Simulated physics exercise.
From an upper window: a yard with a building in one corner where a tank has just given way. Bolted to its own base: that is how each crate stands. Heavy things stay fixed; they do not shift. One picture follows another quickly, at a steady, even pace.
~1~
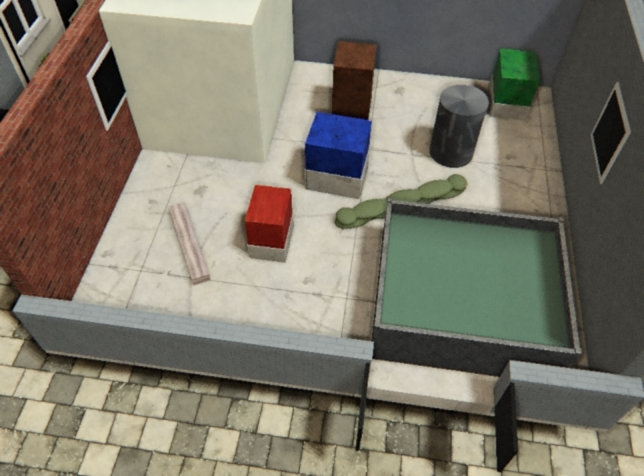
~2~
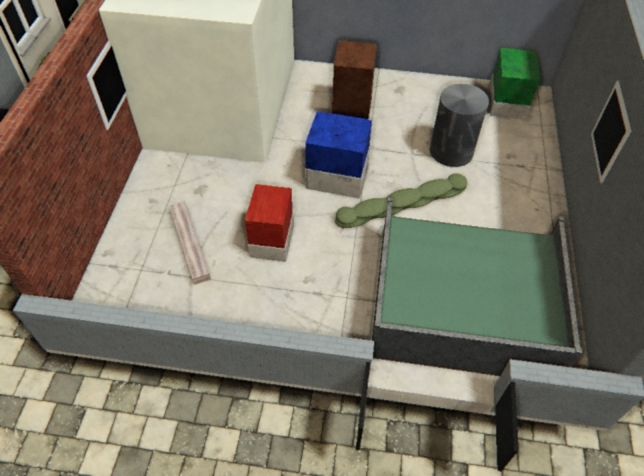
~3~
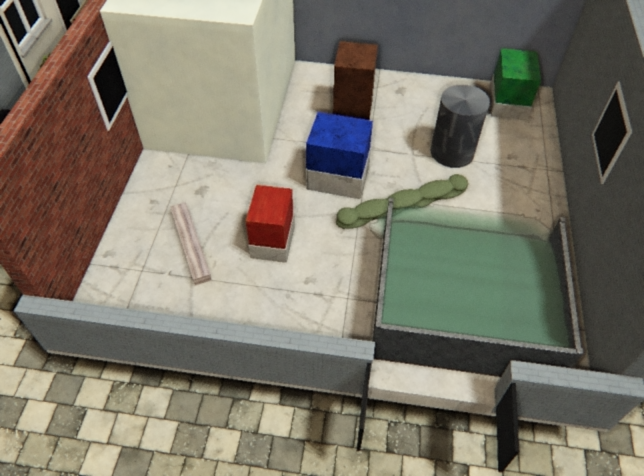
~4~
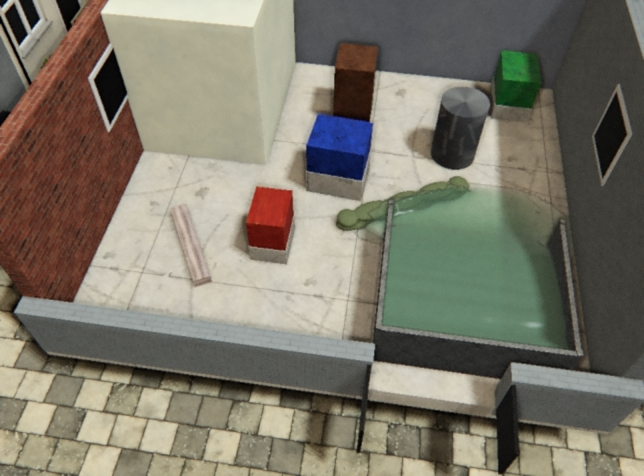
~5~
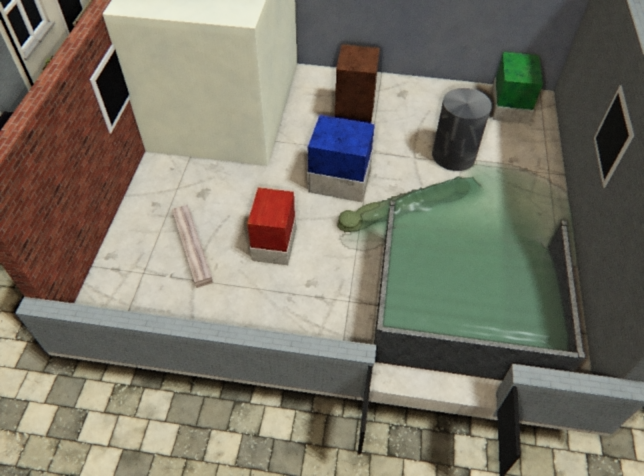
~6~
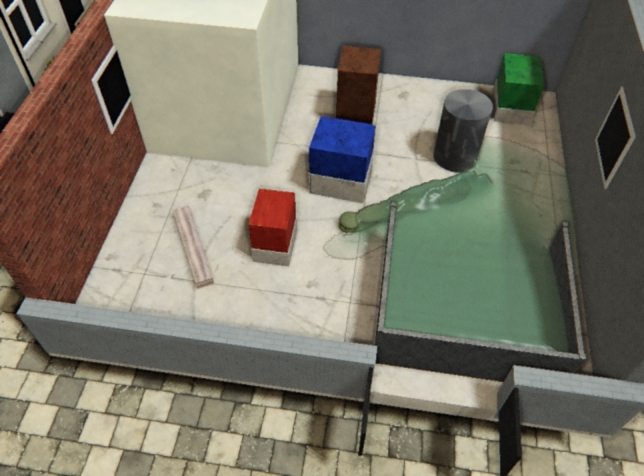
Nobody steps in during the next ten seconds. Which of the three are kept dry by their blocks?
The blue crate is missed; the green crate is caught; the red crate is missed.
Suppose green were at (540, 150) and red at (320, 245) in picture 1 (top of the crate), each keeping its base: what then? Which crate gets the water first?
That is the crate marked green.
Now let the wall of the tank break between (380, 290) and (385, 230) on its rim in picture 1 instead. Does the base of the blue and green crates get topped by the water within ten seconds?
The blue crate is untouched and the green crate is untouched.
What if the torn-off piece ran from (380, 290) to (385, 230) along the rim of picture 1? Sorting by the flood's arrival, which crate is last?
That is the green one.
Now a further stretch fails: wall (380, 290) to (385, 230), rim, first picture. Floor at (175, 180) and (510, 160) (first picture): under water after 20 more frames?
Point one: Reached by the flood; point two: Still bare.
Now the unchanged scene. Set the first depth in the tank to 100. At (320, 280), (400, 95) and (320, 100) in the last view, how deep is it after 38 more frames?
Around 6, 16 and 16 percent, in that order.
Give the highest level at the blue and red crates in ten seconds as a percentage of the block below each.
Roughly 50 per cent for the first, 70 per cent for the second.
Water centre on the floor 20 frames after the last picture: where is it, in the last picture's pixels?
It's close to (459, 194).
A moment on, water covers 40 % of the floor; the blue crate water round its plinth, the green crate water round its plinth, the red crate water round its plinth.
Next, water covers 55 % of the floor; the blue crate water round its plinth, the green crate water round its plinth, the red crate water round its plinth.
Then, water covers 70 % of the floor; the blue crate water round its plinth, the green crate water round its plinth, the red crate water round its plinth.
Later, water covers 90 % of the floor; the blue crate water round its plinth, the green crate water round its plinth, the red crate water round its plinth.
In the end, water covers 95 % of the floor; the blue crate stayed above the water, the green crate was topped, the red crate stayed above the water.
